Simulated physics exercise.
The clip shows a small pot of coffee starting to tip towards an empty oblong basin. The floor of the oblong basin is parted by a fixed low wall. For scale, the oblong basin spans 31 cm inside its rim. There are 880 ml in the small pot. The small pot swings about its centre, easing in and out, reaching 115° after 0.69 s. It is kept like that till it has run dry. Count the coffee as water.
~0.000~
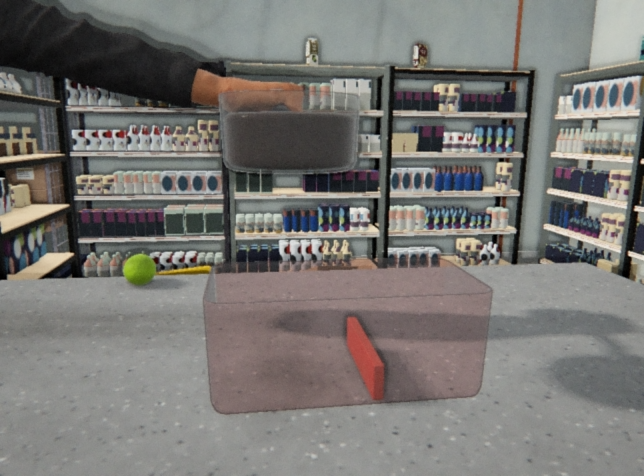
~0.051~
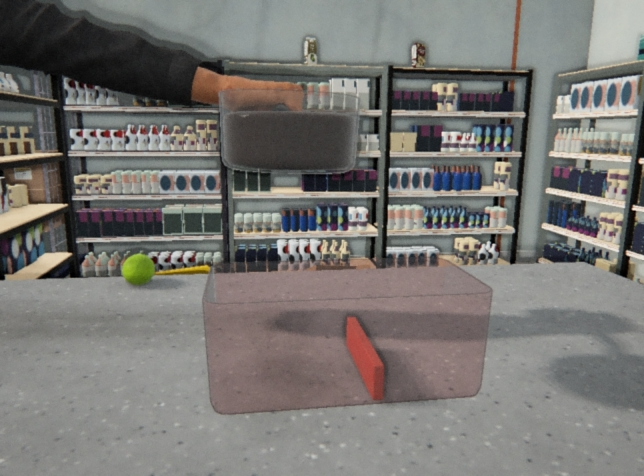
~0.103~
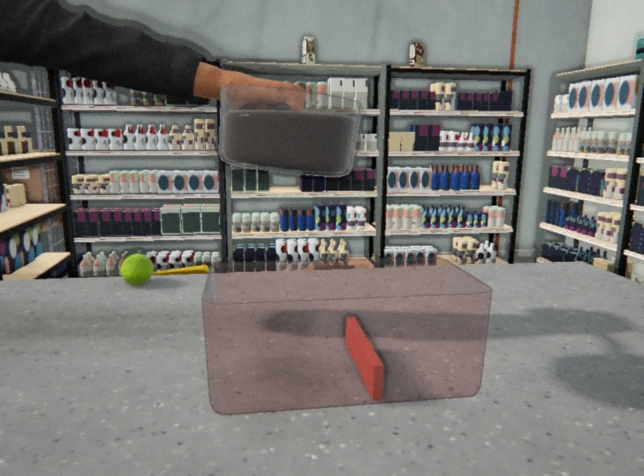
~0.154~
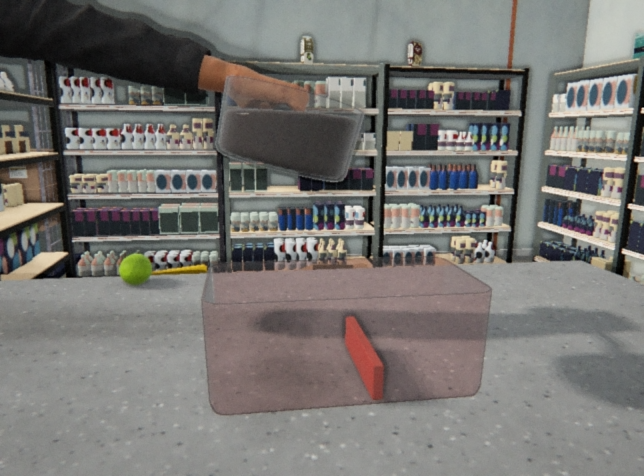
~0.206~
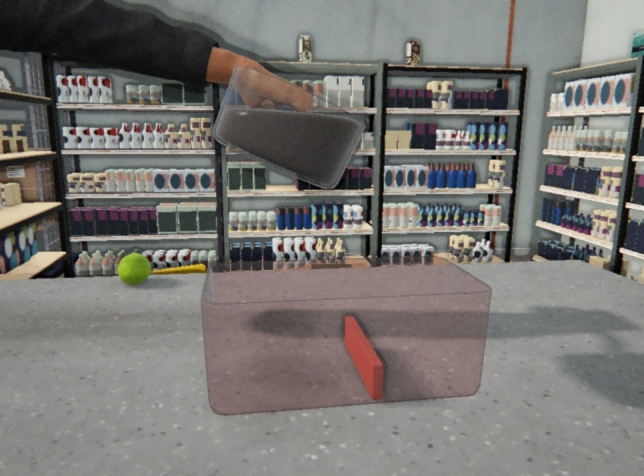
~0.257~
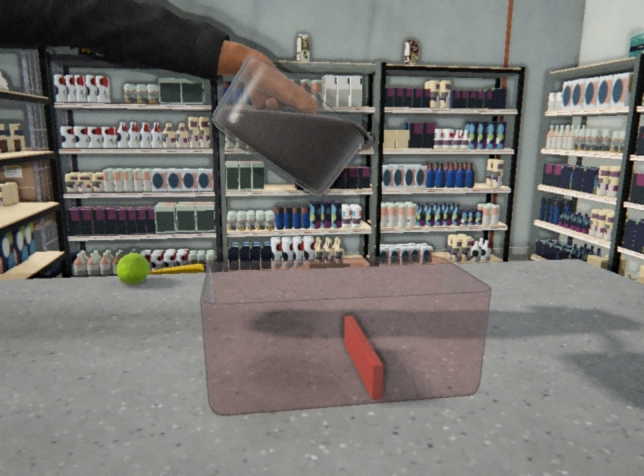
The clip opens with a hand holding a small clear pot of dark liquid level above an empty, see-through oblong basin with a red upright wall inside, on a grey speckled counter. The pot barely leans at first, then tilts more steeply, its right side dipping while the basin stays still.
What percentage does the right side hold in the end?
The far part has some 62 per cent.
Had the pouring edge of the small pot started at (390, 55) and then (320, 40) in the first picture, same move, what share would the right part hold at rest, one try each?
In turn about 65 and 50 per cent.
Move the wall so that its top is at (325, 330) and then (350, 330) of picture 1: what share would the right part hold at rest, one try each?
First 90, then 85 per cent.
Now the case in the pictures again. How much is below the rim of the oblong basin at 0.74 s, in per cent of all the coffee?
Near 82 in a hundred.
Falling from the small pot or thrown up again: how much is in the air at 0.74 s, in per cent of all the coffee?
Near 14 in a hundred.
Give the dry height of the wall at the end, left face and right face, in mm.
Left about 30 mm, right about 10 mm.
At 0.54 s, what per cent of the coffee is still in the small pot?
About 22 per cent.
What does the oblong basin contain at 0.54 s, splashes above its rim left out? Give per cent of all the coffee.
About 30 per cent.
By 0.54 s the tilt is 102° and 22 per cent is still to pour, 0 is left of the wall and 30 right of it.
By 0.74 s the tilt is 115° and 3 per cent is still to pour, 17 is left of the wall and 65 right of it.
By 0.96 s the tilt is 115° and 0 per cent is still to pour, 33 is left of the wall and 64 right of it.
By 1.19 s the tilt is 115° and 0 per cent is still to pour, 35 is left of the wall and 62 right of it.
At rest 35 per cent lies left of the wall, 62 right of it and 3 outside.
